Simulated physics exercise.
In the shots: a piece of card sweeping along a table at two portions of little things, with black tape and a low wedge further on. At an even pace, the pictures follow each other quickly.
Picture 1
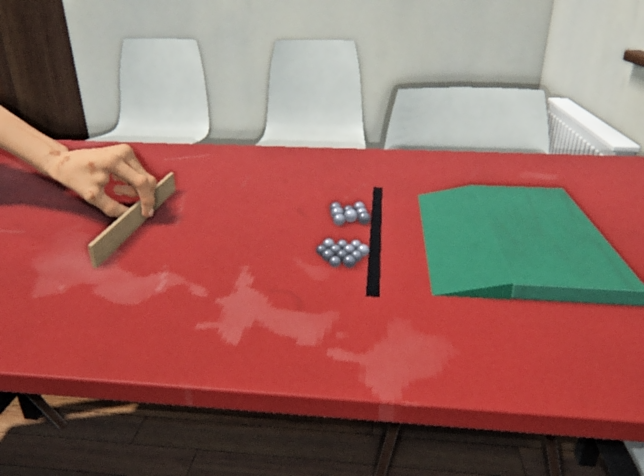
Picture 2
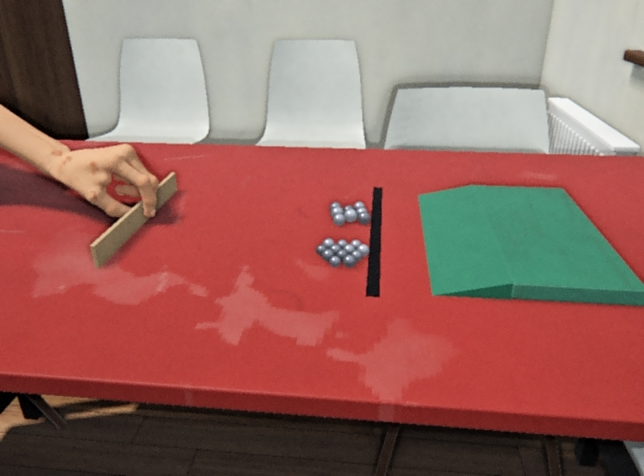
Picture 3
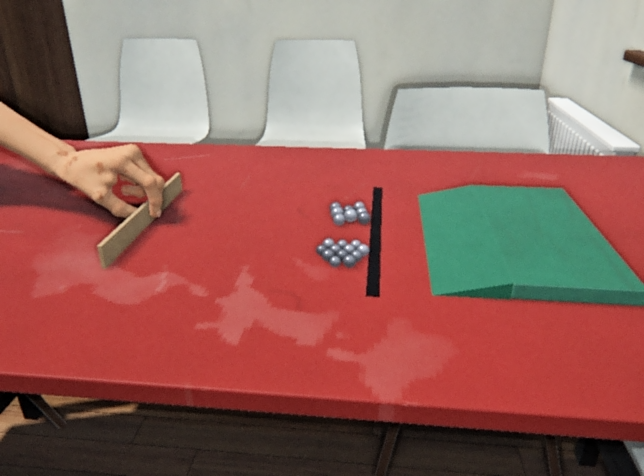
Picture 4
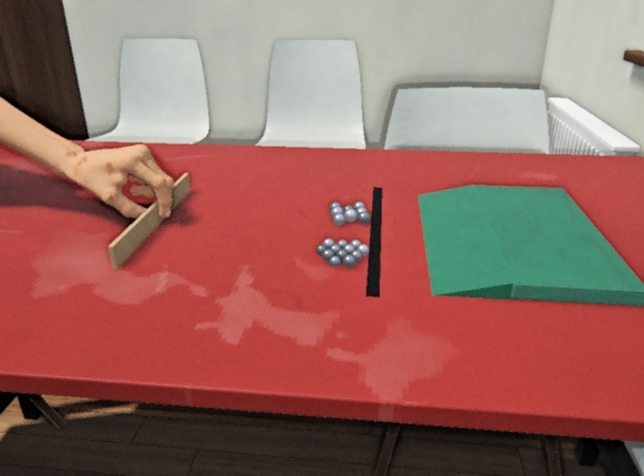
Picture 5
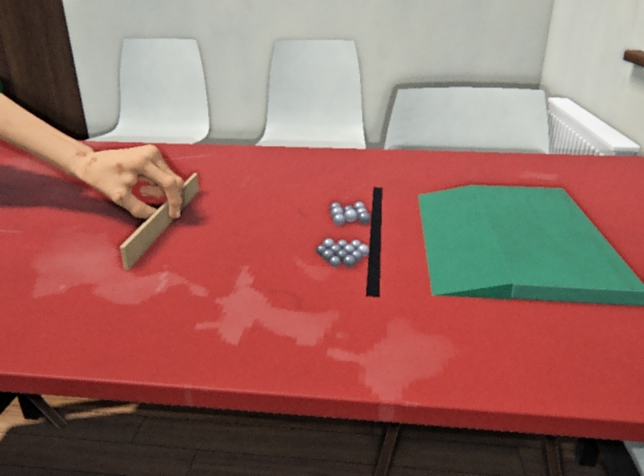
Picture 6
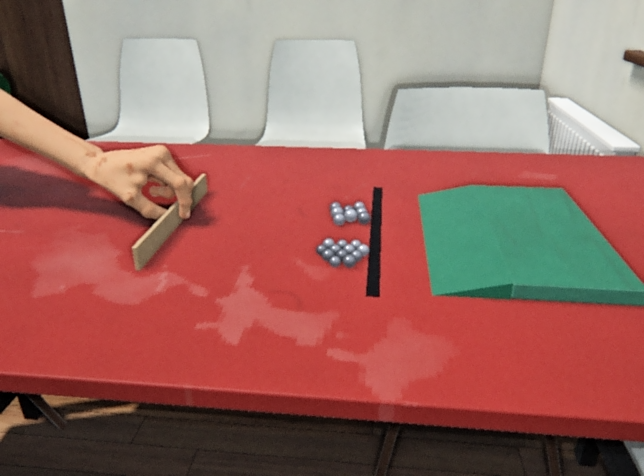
On a red table, a hand slid an upright piece of card slowly a short way to the right, while two clusters of small steel balls sat still beside black tape and a low green wedge.
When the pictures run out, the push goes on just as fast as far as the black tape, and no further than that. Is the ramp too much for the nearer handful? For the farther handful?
The nearer handful: Yes, it stays below. The farther handful: Yes, it stays below.
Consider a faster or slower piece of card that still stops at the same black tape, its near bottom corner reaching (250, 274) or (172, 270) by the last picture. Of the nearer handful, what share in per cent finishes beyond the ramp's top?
In the first case 100 per cent, in the second 10 per cent.
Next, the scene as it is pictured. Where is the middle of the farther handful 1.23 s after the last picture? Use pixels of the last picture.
Around (401, 217).
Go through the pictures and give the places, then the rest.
The first frame shows piece of card at (100, 248), at rest; black tape at (378, 191); top of the ramp at (510, 274); nearer handful at (335, 250), a few steel balls; farther handful at (348, 211), a few steel balls.
The second frame shows piece of card at (102, 249); farther handful at (348, 211).
The third frame shows piece of card at (109, 249); nearer handful at (335, 250).
The fourth frame shows piece of card at (120, 249); farther handful at (348, 211).
The fifth frame shows piece of card at (131, 250); nearer handful at (335, 250).
The sixth frame shows piece of card at (143, 251); black tape at (378, 191); top of the ramp at (510, 274); nearer handful at (335, 250); farther handful at (348, 211).
Then, 0.61 s after the last picture, piece of card still moving, near (281, 209); nearer handful all short of the ramp; farther handful all short of the ramp.
Then, 1.23 s after the last picture, piece of card stopped at the black tape; nearer handful all short of the ramp; farther handful all short of the ramp.
Then, 1.51 s after the last picture, piece of card stopped at the black tape; nearer handful about a third on the ramp, about two thirds short of the ramp; farther handful about two thirds on the ramp, about a third short of the ramp.
By the end, piece of card stopped at the black tape; nearer handful none past the top, all short of the ramp; farther handful none past the top, all short of the ramp.
